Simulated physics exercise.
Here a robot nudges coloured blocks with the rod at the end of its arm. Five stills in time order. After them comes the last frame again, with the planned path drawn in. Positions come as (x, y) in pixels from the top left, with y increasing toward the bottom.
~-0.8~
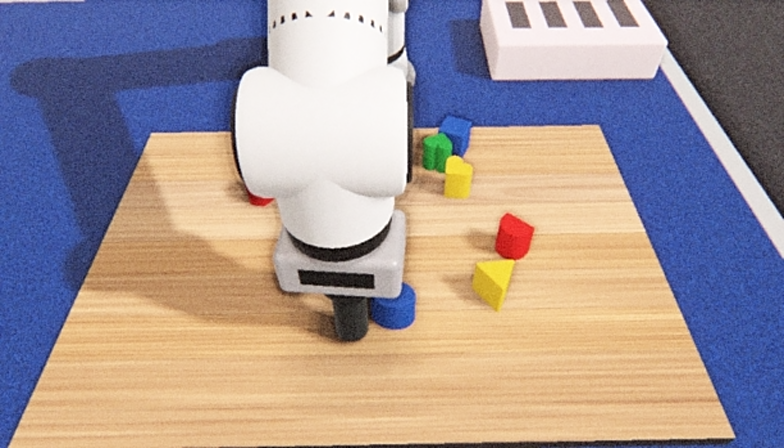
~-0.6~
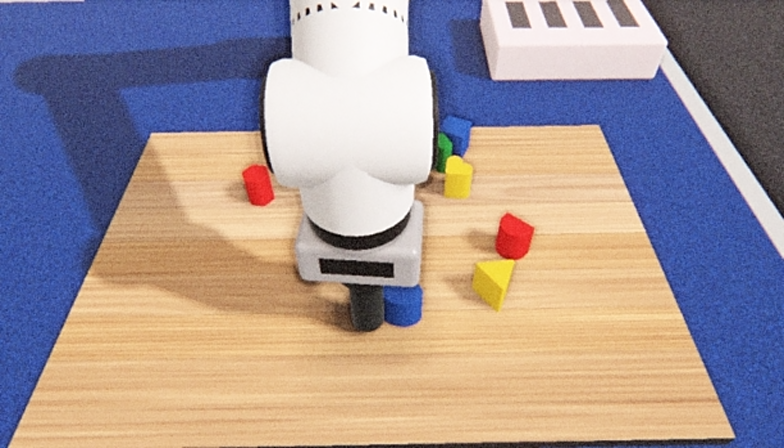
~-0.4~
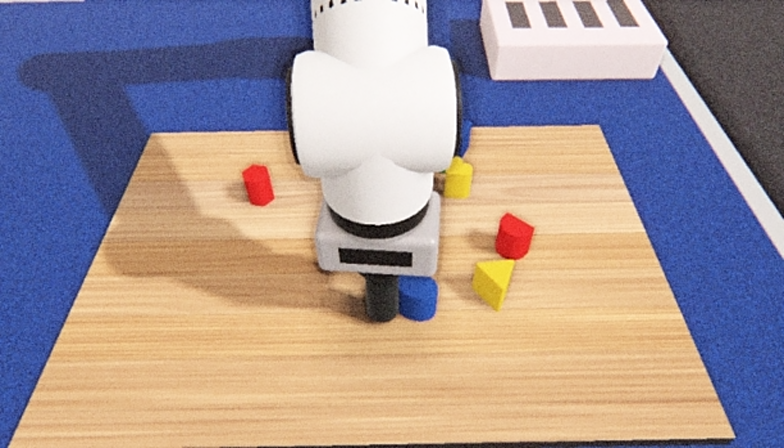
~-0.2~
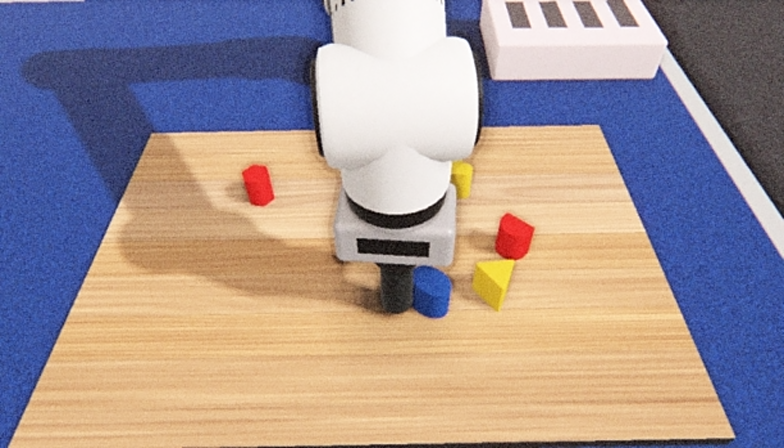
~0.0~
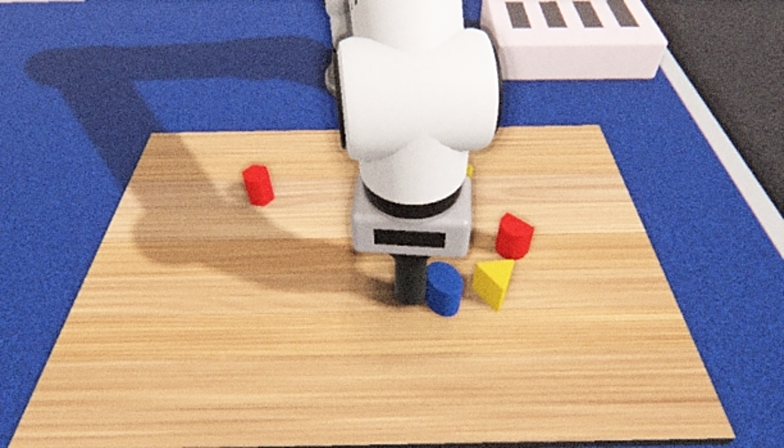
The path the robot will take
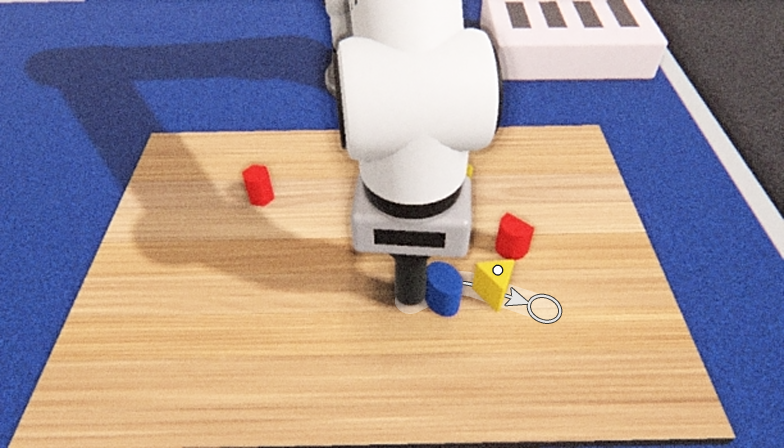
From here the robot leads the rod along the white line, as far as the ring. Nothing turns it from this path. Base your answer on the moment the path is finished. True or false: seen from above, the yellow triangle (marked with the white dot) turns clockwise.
True
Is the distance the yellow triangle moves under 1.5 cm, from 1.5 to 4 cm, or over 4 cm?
It will fall in the top band, over 4 cm.
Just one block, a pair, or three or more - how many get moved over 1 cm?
That makes 2 blocks.
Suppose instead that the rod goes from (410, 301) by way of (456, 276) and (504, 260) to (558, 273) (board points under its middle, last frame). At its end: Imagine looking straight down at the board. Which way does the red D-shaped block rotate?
Verdict: Counterclockwise.
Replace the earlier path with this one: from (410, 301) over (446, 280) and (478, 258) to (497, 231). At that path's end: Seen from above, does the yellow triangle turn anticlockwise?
I'd say no.
Drawn move, from (410, 301) via (451, 283) and (497, 293), ending at (544, 309); the dot is on the yellow triangle.
On the path given first. One third of the way, rod at (453, 275); blue elliptical block at (483, 273), turned 60° clockwise; yellow triangle at (514, 271), turned 30° clockwise.
Two thirds of the way, rod at (499, 285); blue elliptical block at (532, 284), turned 60° clockwise; yellow triangle at (563, 282), turned 40° clockwise.
At the end, rod at (547, 301); blue elliptical block at (585, 300), turned 55° clockwise; yellow triangle at (615, 294), turned 30° clockwise; red D-shaped block still.
